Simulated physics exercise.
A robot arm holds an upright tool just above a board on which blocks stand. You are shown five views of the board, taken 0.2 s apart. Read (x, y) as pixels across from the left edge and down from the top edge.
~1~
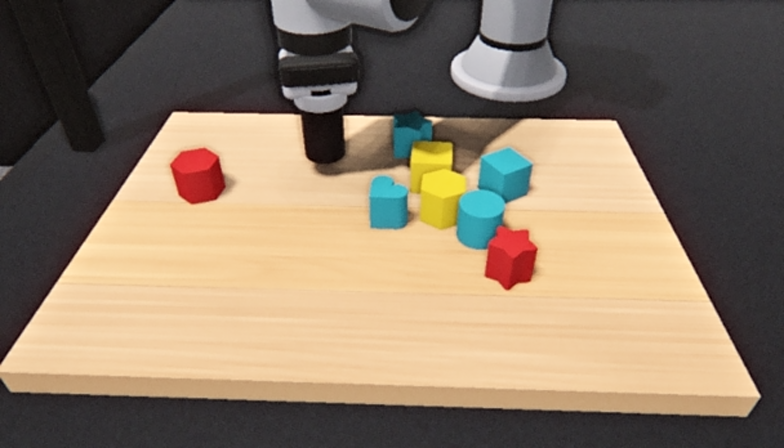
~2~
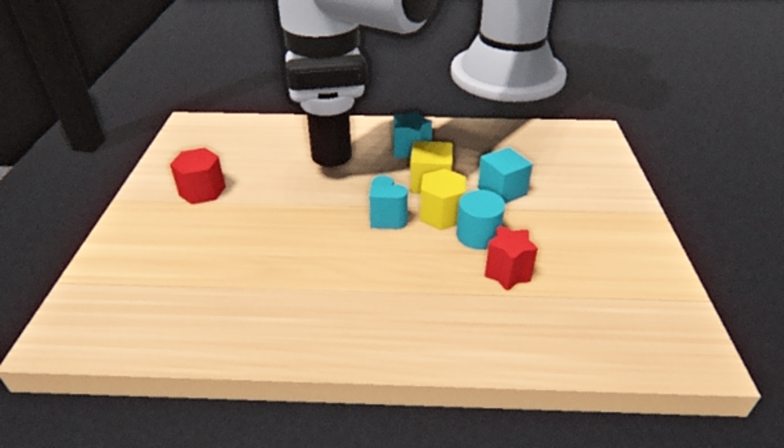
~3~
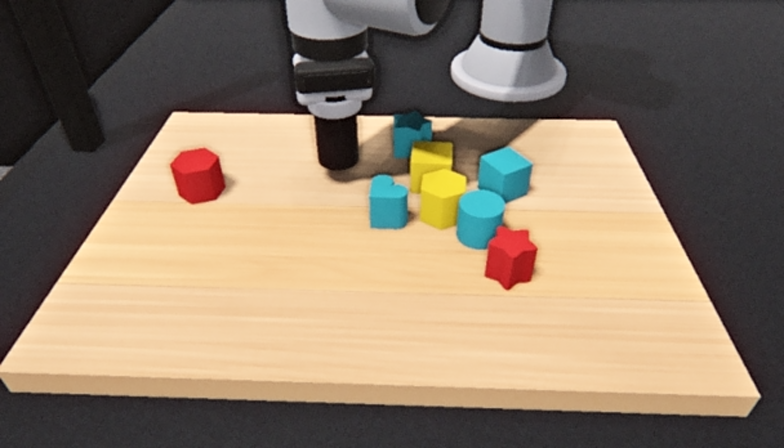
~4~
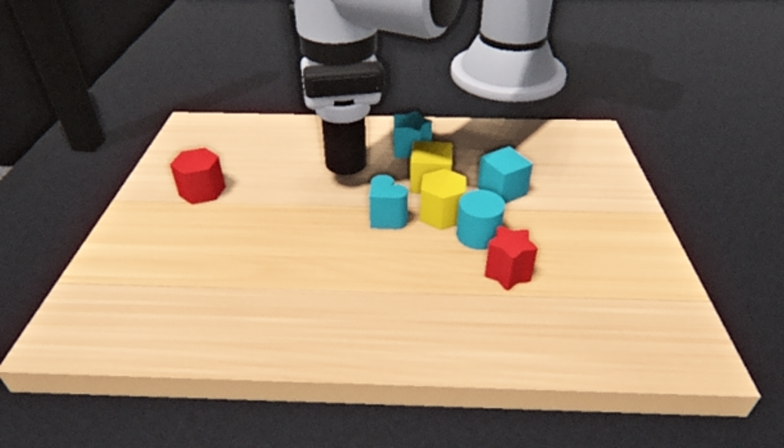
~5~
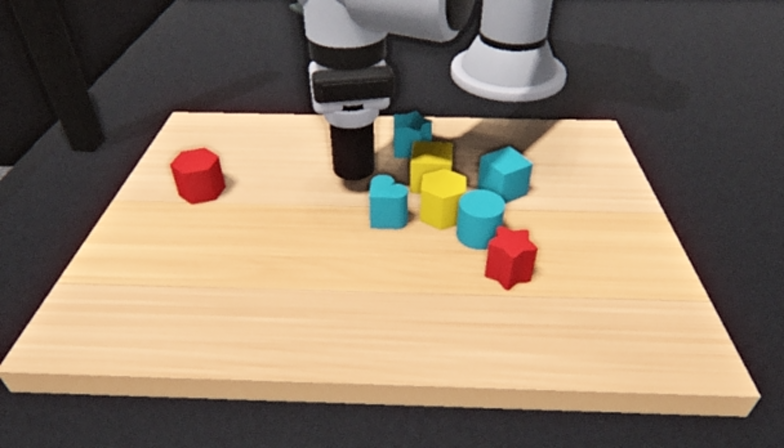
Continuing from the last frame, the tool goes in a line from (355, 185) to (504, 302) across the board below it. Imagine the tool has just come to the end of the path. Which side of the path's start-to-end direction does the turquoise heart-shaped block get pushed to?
Well, taking the path from its start to its end as straight ahead, the turquoise heart-shaped block moves to the right.
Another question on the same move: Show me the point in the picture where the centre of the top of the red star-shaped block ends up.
It comes to (541, 249).
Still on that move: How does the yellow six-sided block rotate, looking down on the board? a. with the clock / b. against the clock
b
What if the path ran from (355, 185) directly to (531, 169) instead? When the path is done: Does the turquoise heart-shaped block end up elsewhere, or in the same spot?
That block stays.
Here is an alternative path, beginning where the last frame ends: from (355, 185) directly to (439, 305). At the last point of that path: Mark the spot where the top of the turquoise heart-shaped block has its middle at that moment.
The centre of its top will be at (493, 276).
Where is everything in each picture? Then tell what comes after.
Tool tip at (325, 154); block tops, turquoise heart-shaped block at (387, 187); yellow six-sided block at (444, 183); turquoise circular block at (482, 203); red star-shaped block at (513, 240), in the first picture.
Tool at (332, 156); blocks unchanged, in the second picture.
Tool at (339, 160); blocks unchanged, in the third picture.
Tool at (346, 164); blocks unchanged, in the fourth picture.
Tool at (354, 169); turquoise heart-shaped block at (387, 187); yellow six-sided block at (444, 183); turquoise circular block at (482, 203); red star-shaped block at (513, 240), in the fifth picture.
What follows on the original path. One third of the way, tool at (397, 202); turquoise heart-shaped block at (406, 213), turned 30° clockwise.
Two thirds of the way, tool at (447, 240); turquoise heart-shaped block at (422, 246); yellow six-sided block at (455, 185), turned 40° anticlockwise; turquoise circular block at (494, 204).
At the end, tool at (507, 285); turquoise heart-shaped block at (422, 247), turned 140° clockwise; yellow six-sided block at (455, 185), turned 40° anticlockwise; turquoise circular block at (494, 204); red star-shaped block at (541, 249), turned 65° anticlockwise.
